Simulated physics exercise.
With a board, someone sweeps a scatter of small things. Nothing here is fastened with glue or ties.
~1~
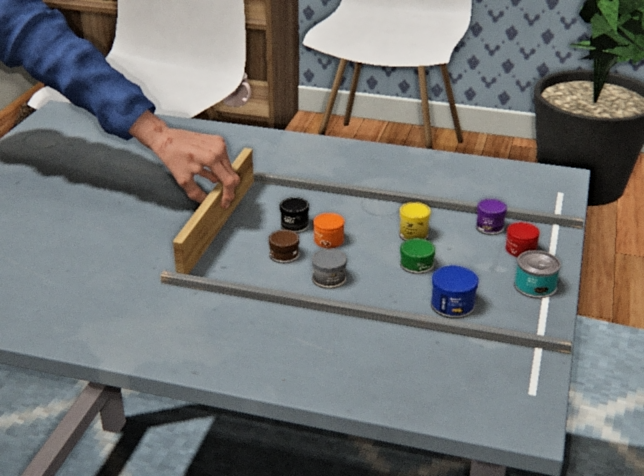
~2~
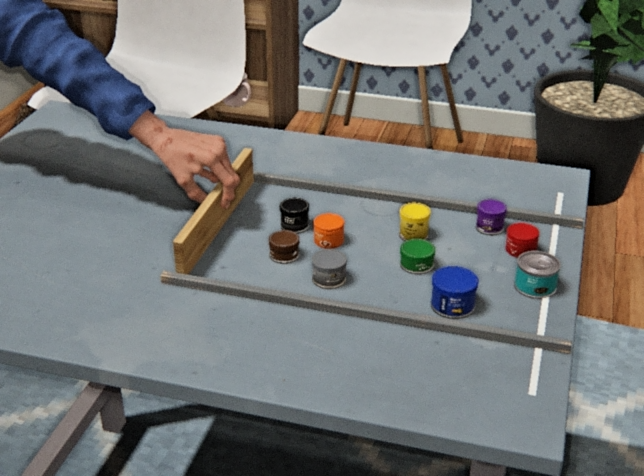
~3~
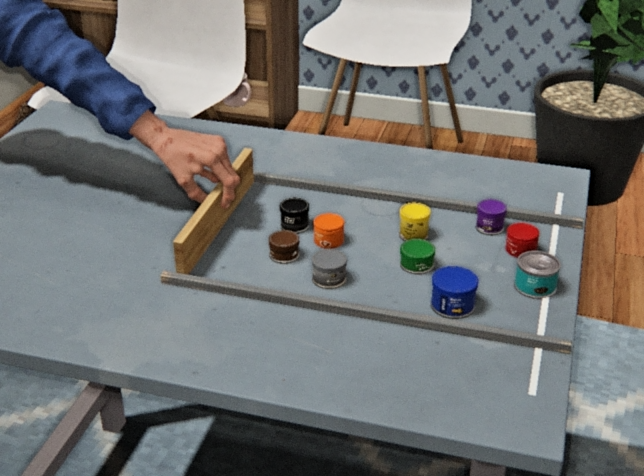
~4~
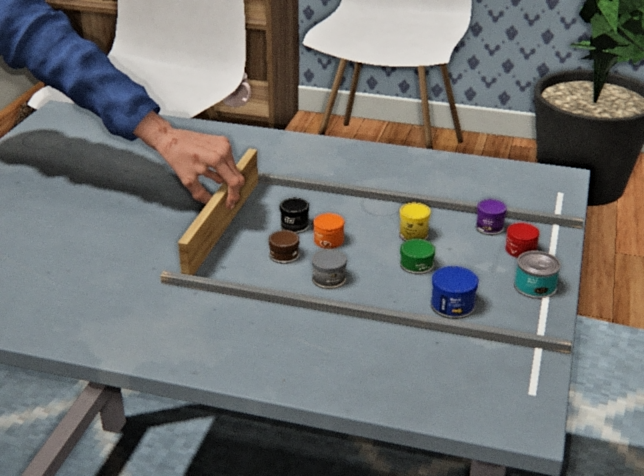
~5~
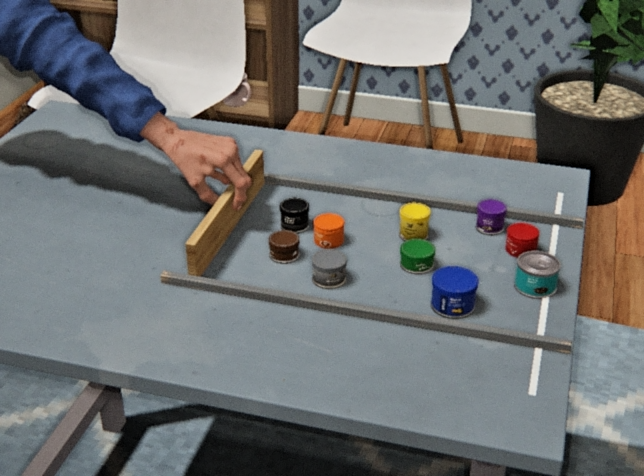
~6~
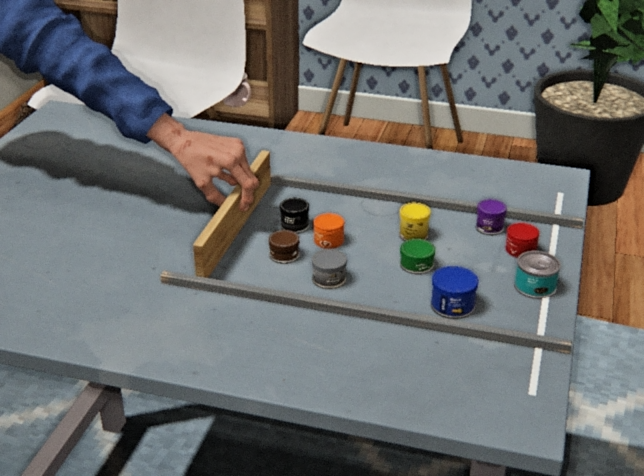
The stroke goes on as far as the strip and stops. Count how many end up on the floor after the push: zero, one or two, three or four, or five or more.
Okay, so the number that tips off the end comes to three or four, I'd say.
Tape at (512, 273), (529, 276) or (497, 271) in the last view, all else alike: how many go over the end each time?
Respectively 1, 2 and 1.
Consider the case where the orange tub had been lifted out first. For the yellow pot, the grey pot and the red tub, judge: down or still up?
In that case the yellow pot stays where it is, the grey pot stays where it is, the red tub goes off the edge.
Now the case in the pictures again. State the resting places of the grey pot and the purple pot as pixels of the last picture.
The grey pot comes to rest at (562, 313), and the purple pot comes to rest at (571, 224).
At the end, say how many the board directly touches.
The number is 6.
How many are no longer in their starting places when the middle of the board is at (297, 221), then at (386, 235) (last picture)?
Tally: 3; 6.
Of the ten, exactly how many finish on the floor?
4.
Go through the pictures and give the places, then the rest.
In the first frame, turquoise pot (537, 275); red tub (522, 241); purple pot (491, 217); board (217, 209); tape (549, 279).
In the second frame, red tub (522, 241); brown tin (284, 247).
In the third frame, purple pot (491, 217); blue tin (454, 292).
In the fourth frame, turquoise pot (537, 275); yellow pot (415, 223).
In the fifth frame, red tub (522, 241); board (229, 211).
In the sixth frame, turquoise pot (537, 275); red tub (522, 241); purple pot (491, 217); board (236, 212); tape (549, 279).
Soon after, none off yet; turquoise pot at rest near (537, 275); red tub at rest near (522, 241); purple pot at rest near (491, 217).
By the end, the number that fall off is three or four; fallen, green tin, blue tin, red tub and turquoise pot.
